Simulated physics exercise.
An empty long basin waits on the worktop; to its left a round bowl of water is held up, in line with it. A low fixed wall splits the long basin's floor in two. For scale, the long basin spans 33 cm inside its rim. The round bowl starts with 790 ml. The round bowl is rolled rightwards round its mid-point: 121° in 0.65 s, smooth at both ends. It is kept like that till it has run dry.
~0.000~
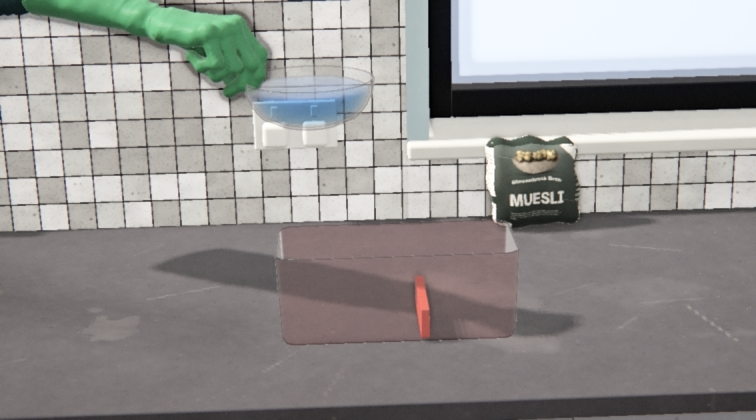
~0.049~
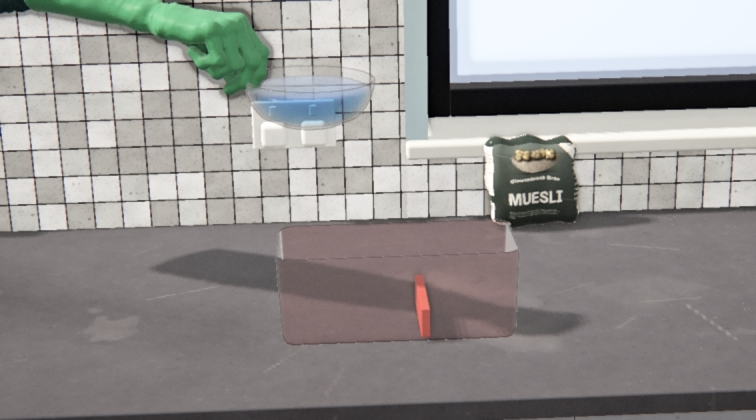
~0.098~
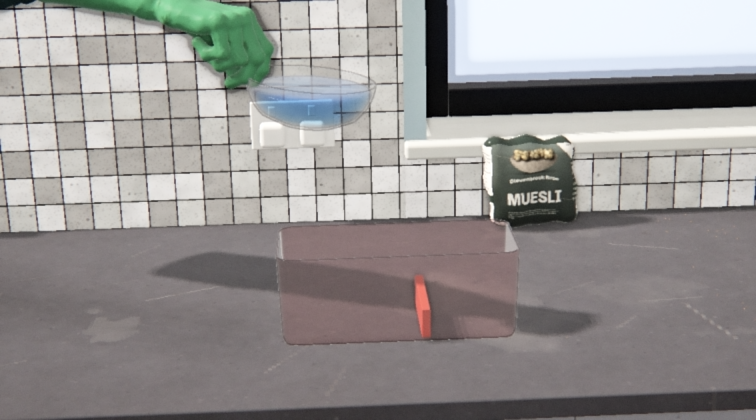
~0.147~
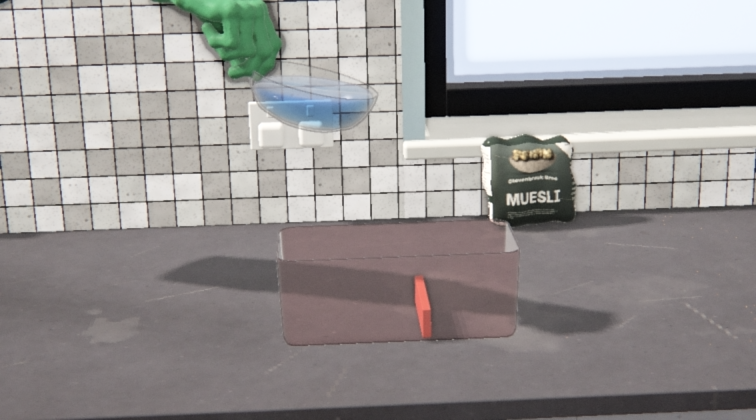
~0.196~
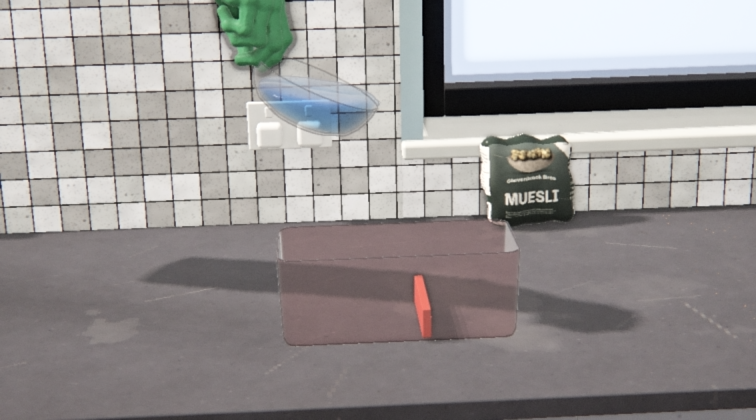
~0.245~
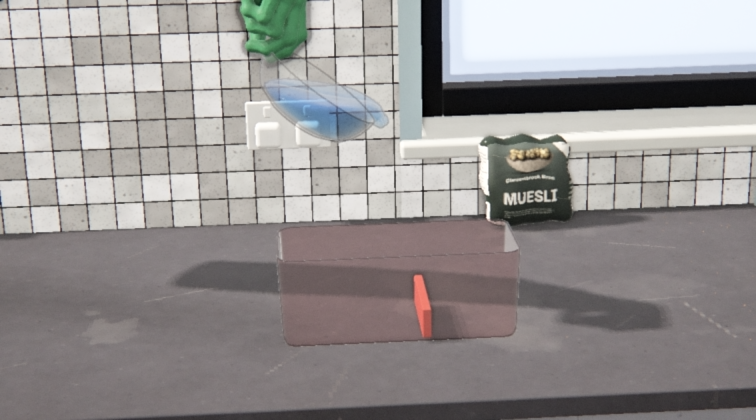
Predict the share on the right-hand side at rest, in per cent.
The far part has some 41 per cent.
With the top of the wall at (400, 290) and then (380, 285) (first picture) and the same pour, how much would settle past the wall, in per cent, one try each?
First 65, then 80 per cent.
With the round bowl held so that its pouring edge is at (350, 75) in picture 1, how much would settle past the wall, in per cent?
In that case some 15 per cent.
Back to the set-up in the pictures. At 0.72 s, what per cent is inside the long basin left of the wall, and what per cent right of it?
Some 44 per cent left and 34 right.
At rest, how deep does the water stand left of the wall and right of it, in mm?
Left about 16 mm, right about 20 mm.
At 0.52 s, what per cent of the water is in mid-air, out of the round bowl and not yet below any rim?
About 42 per cent.
By 0.52 s the tilt is 109° and 1 per cent is still to pour, 16 is left of the wall and 40 right of it.
By 0.72 s the tilt is 121° and 0 per cent is still to pour, 45 is left of the wall and 33 right of it.
By 0.92 s the tilt is 121° and 0 per cent is still to pour, 49 is left of the wall and 42 right of it.
By 1.15 s the tilt is 121° and 0 per cent is still to pour, 51 is left of the wall and 41 right of it.
At rest 51 per cent lies left of the wall, 41 right of it and 7 outside.
